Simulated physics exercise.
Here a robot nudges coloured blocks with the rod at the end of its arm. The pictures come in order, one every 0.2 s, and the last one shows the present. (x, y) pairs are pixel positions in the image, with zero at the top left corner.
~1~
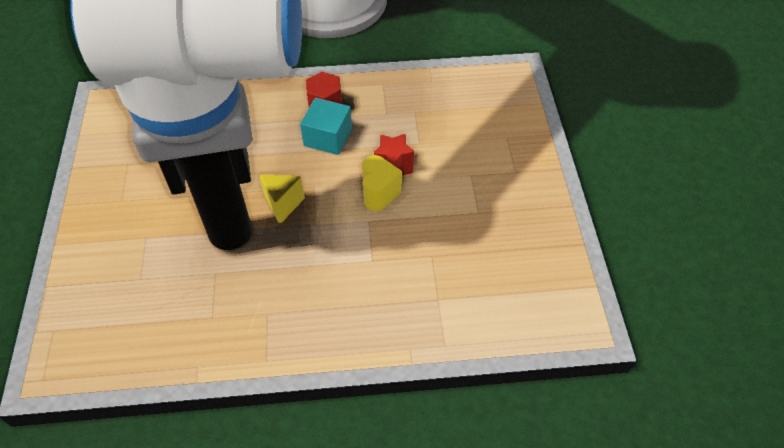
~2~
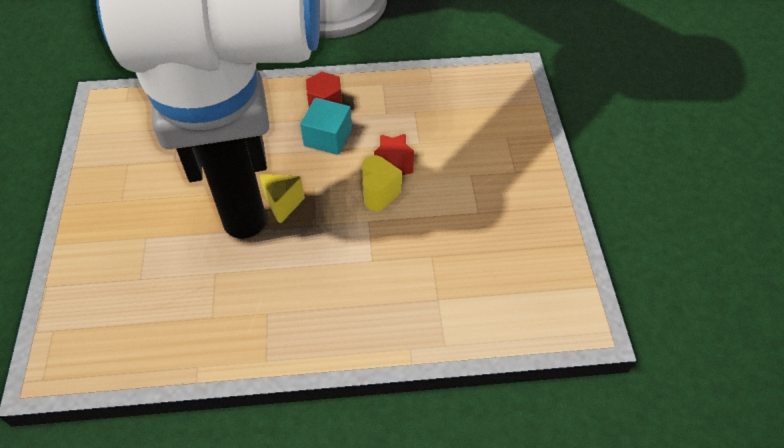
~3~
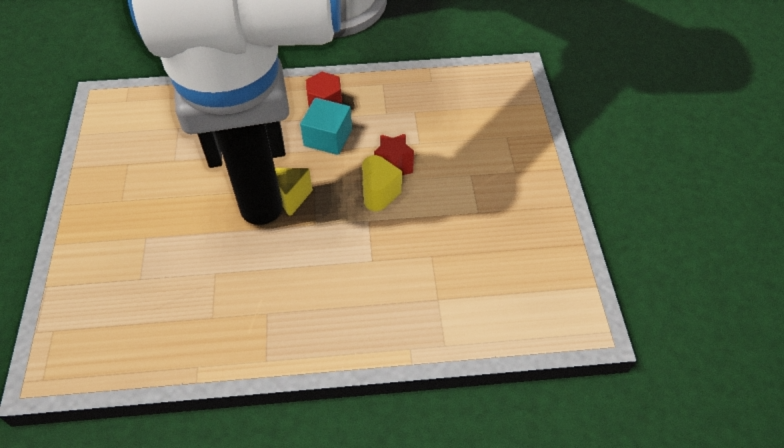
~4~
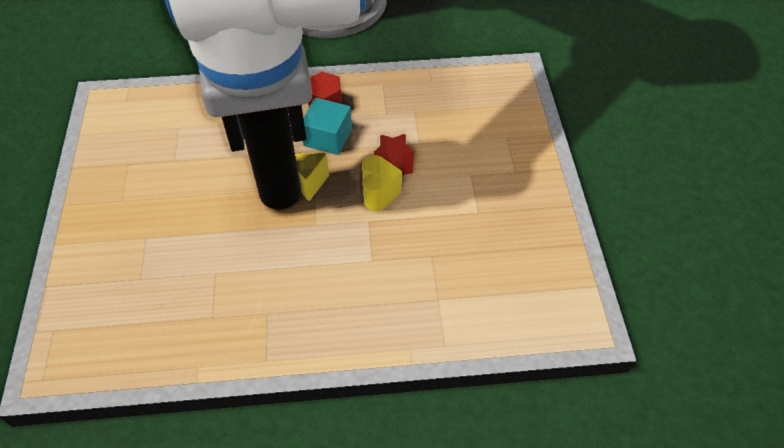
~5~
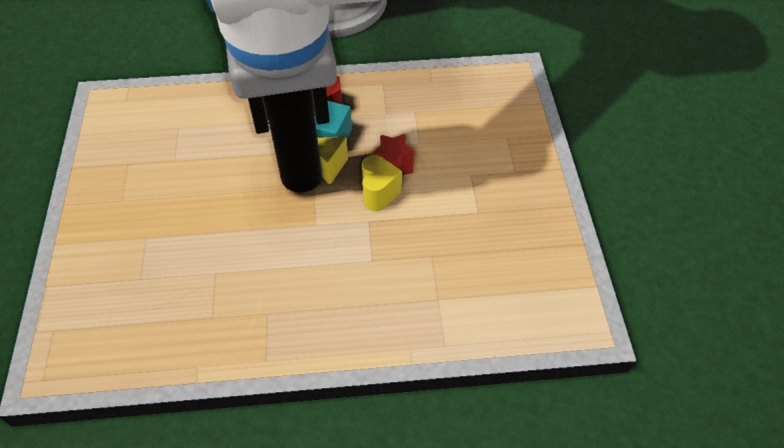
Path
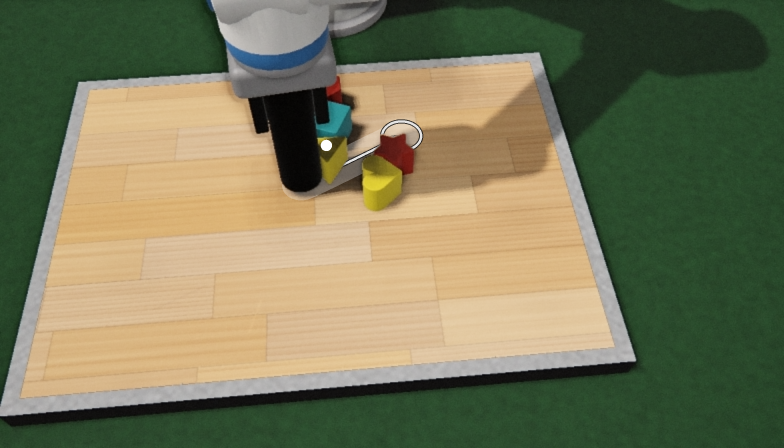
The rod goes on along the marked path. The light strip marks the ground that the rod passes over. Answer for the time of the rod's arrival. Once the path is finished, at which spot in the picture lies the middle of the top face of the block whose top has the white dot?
For the centre of its top, I'd go with (417, 93).
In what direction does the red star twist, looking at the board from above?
It makes a clockwise turn.
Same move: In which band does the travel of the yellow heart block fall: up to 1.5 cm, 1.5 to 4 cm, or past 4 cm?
Within 1.5 cm.
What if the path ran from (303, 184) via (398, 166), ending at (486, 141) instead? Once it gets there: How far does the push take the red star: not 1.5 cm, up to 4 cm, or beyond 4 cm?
The answer is over 4 cm.
Path on the board, straight from (303, 184) to (402, 136); the dot is on the yellow triangular block.
On the path given first. One third of the way, rod at (336, 160); turquoise square piece at (332, 110), turned 35° anticlockwise; yellow triangular block at (359, 128), turned 15° anticlockwise.
Two thirds of the way, rod at (370, 144); turquoise square piece at (335, 109), turned 50° anticlockwise; yellow triangular block at (389, 110), turned 30° anticlockwise; red star at (398, 145), turned 20° clockwise.
At the end, rod at (402, 128); turquoise square piece at (335, 109), turned 50° anticlockwise; yellow triangular block at (417, 93), turned 35° anticlockwise; yellow heart block in place; red star at (405, 144), turned 50° clockwise.
